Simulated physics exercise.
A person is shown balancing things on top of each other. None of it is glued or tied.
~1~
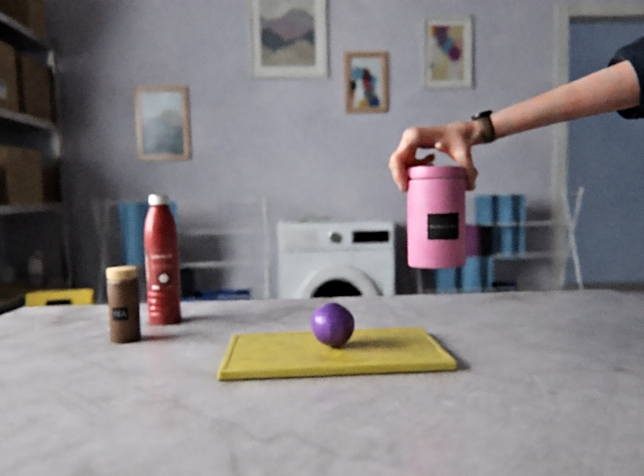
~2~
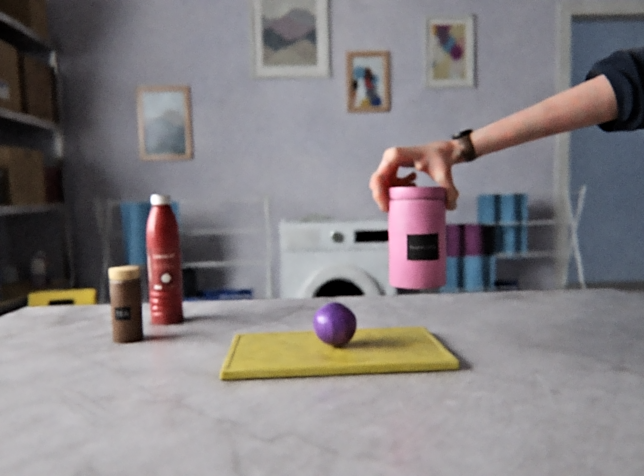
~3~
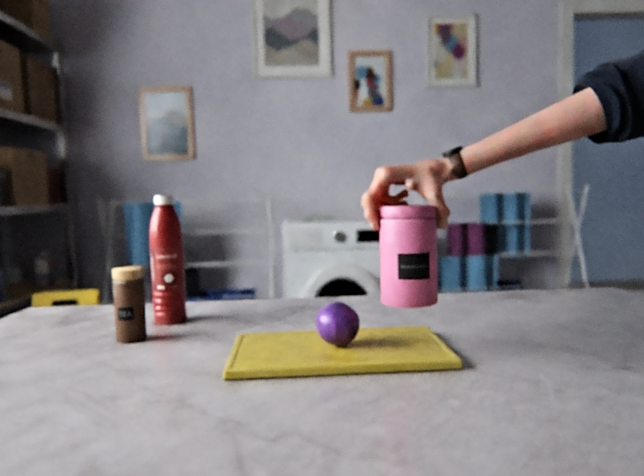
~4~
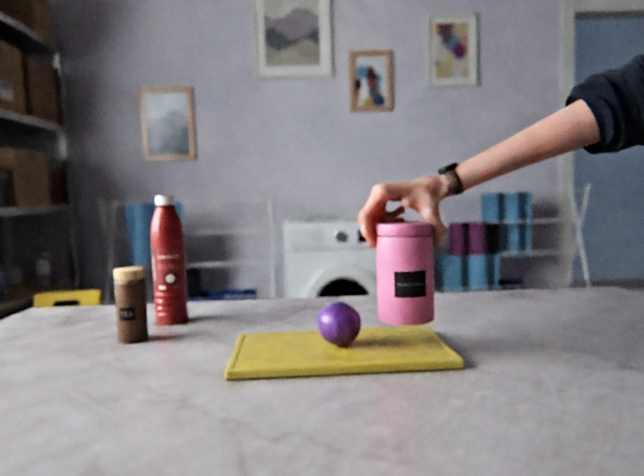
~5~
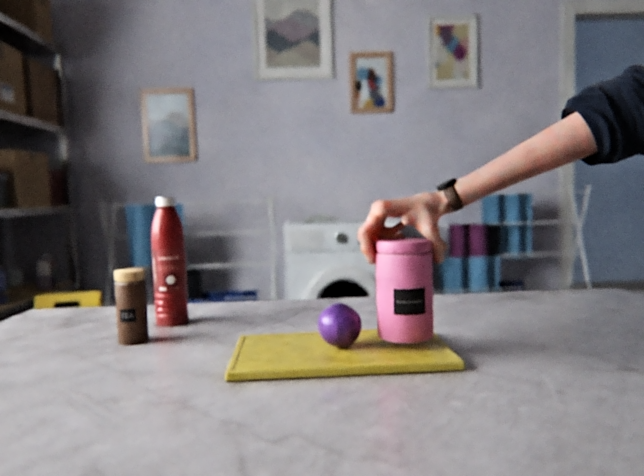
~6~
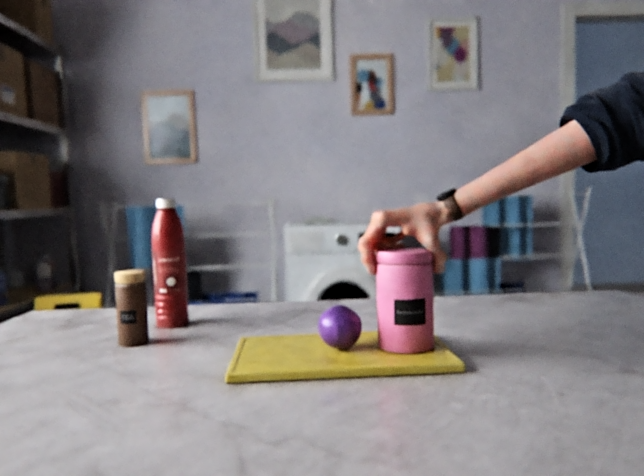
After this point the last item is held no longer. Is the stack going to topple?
No. The pile is stable.
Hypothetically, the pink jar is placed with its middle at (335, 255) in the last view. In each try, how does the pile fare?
Well, it topples after that.
Then, 0.30 s on from there, no change.
Then, 0.70 s on from there, pink jar resting near (405, 298).
In the end, all 5 unmoved. At the end, from the last picture's camera, pink jar near (405, 298). The pile stays up.
